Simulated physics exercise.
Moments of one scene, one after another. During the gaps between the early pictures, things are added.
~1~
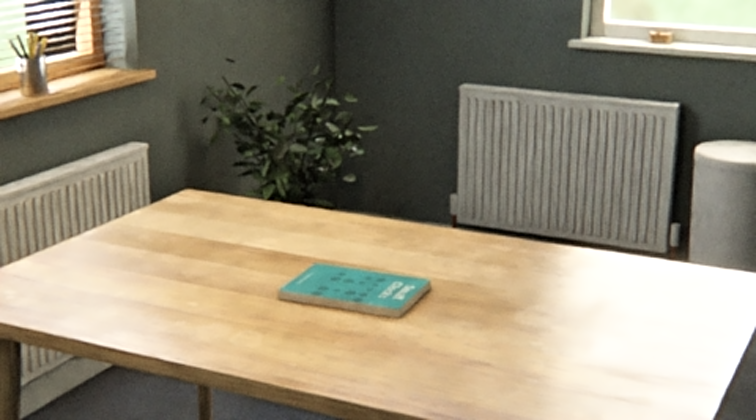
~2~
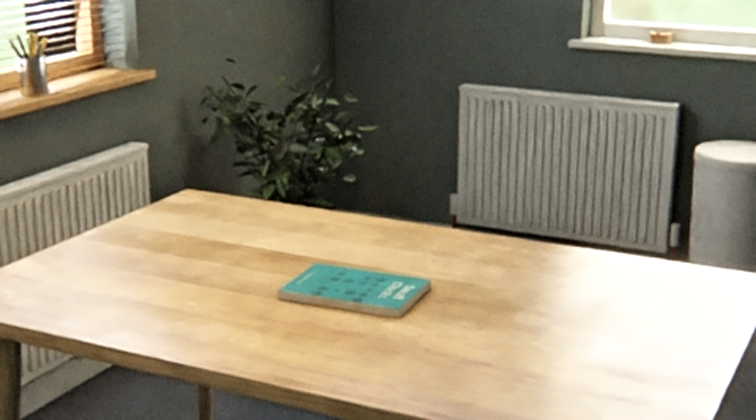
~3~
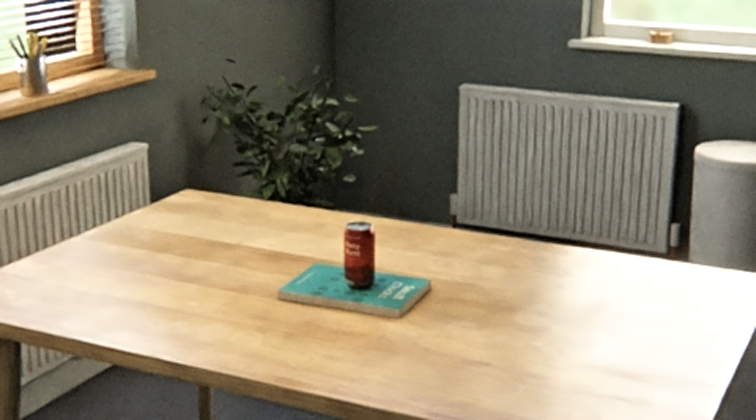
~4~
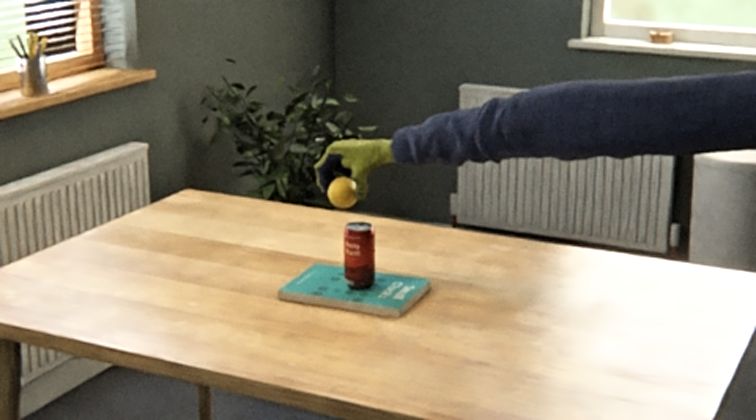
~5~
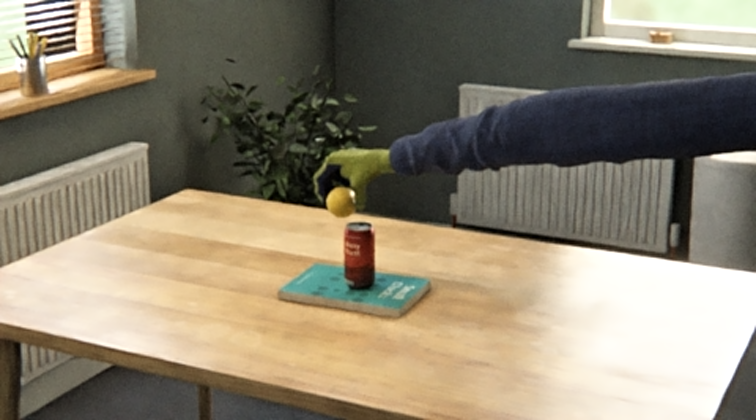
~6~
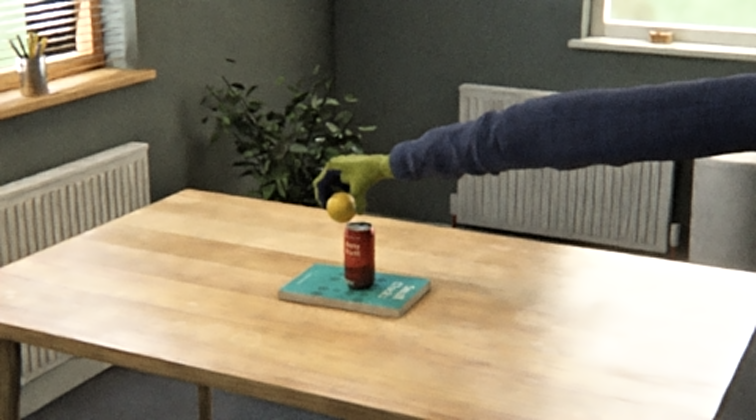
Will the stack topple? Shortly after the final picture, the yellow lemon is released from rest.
Yes, it topples.
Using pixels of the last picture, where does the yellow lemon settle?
Around (310, 263).
Then, 0.30 s past the last view, yellow lemon now fallen.
Then, 0.40 s past the last view, things are still on the move.
Then, 0.50 s past the last view, as before.
Finally, fallen, yellow lemon; the other 2 still in place. Final places as the last picture's camera would see them, yellow lemon near (310, 263). The pile comes apart.
